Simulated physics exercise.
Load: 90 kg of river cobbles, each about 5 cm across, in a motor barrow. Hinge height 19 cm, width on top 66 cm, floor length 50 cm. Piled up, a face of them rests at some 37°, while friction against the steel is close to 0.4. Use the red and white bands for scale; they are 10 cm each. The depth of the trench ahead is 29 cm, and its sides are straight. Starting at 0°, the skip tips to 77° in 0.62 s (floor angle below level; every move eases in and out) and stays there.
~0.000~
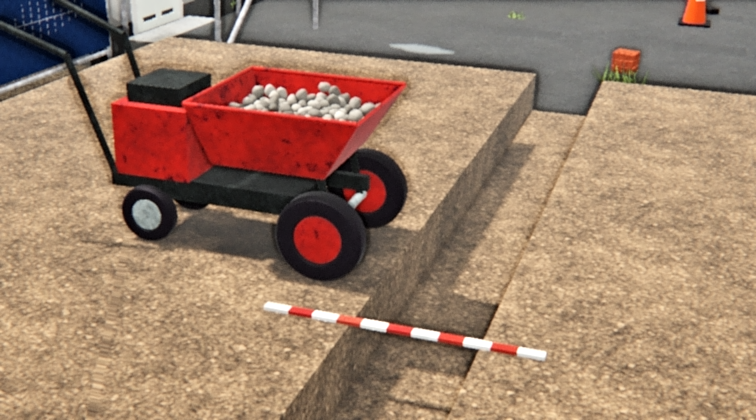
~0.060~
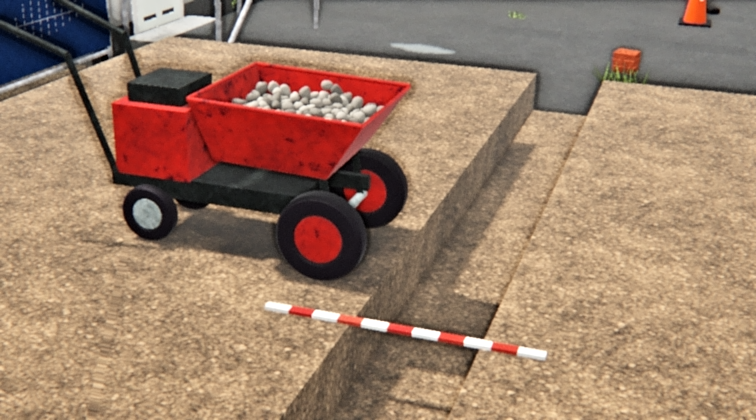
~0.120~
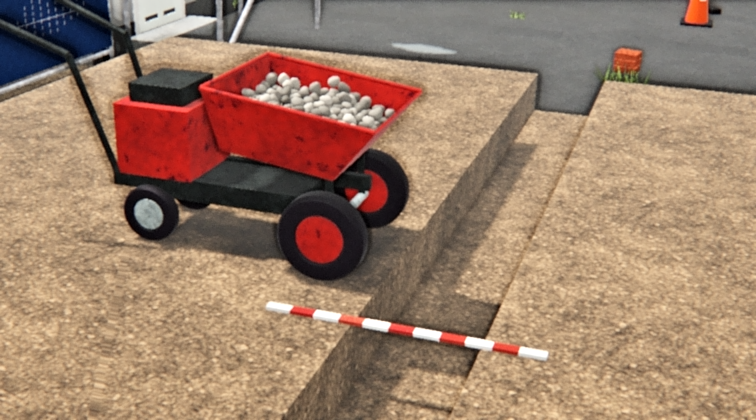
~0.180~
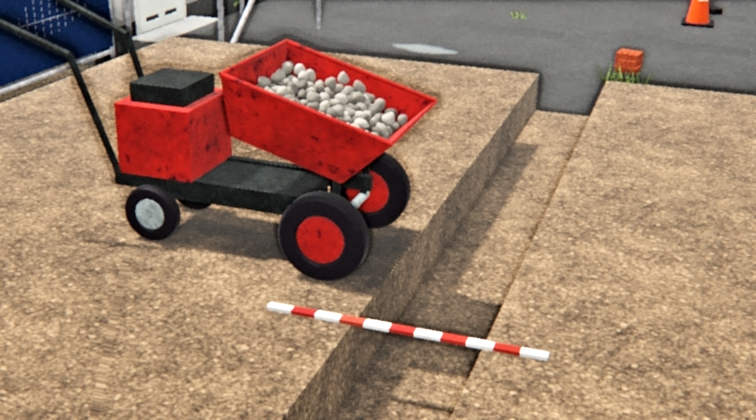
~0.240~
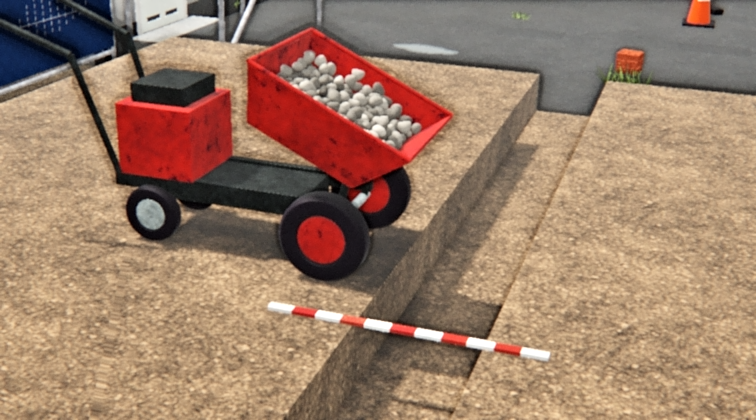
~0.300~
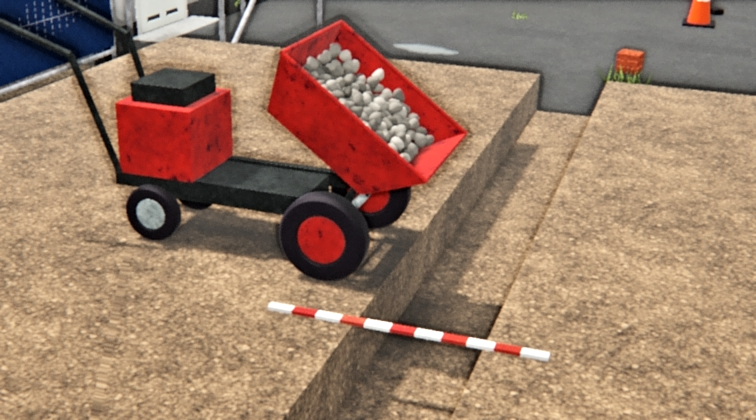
Beside a straight trench, a motor barrow's red skip of pale stones tilts steeply forward.
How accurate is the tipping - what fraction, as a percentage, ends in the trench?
Close to 55 in every hundred.
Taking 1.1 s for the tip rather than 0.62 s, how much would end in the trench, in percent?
I'd put it at some 75 in a hundred.
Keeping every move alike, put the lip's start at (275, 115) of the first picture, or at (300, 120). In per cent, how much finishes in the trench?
Around 100 and then 100 percent.
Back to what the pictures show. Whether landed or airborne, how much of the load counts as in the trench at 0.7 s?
Some 20 per cent.
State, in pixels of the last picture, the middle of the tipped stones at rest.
(507, 315).
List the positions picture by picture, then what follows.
In the first frame, the skip is at 0°, its lip at (357, 125); the top of the load is at (312, 99).
The second frame shows lip at (361, 127), floor tilted 2°, highest stones at (297, 91); the stones move at 0.4 m/s on average.
In the third frame, the skip is at 8°, its lip at (374, 133); the top of the load is at (285, 85); the stones move at 0.9 m/s on average.
In the fourth frame, the skip is at 16°, its lip at (391, 145); the top of the load is at (284, 76); the stones move at 1.2 m/s on average.
The fifth frame shows lip at (410, 161), floor tilted 26°, highest stones at (305, 65); the stones move at 1.4 m/s on average.
In the sixth frame, the skip is at 37°, its lip at (426, 182); the top of the load is at (328, 57); the stones move at 1.5 m/s on average.
After 0.5 s the floor is at 64°; 100 % in the skip; the foremost stones are at (445, 200).
After 0.7 s the floor is at 77°; 66 % in the skip, 21 % in the trench, 13 % past the trench; the foremost stones are at (542, 279).
After 1.1 s the floor is at 77°; 11 % in the skip, 44 % in the trench, 45 % past the trench; the foremost stones are at (733, 329).
After 3.0 s the floor is at 77°; 0 % in the skip, 55 % in the trench, 45 % past the trench; the foremost stones are past the picture's edge.
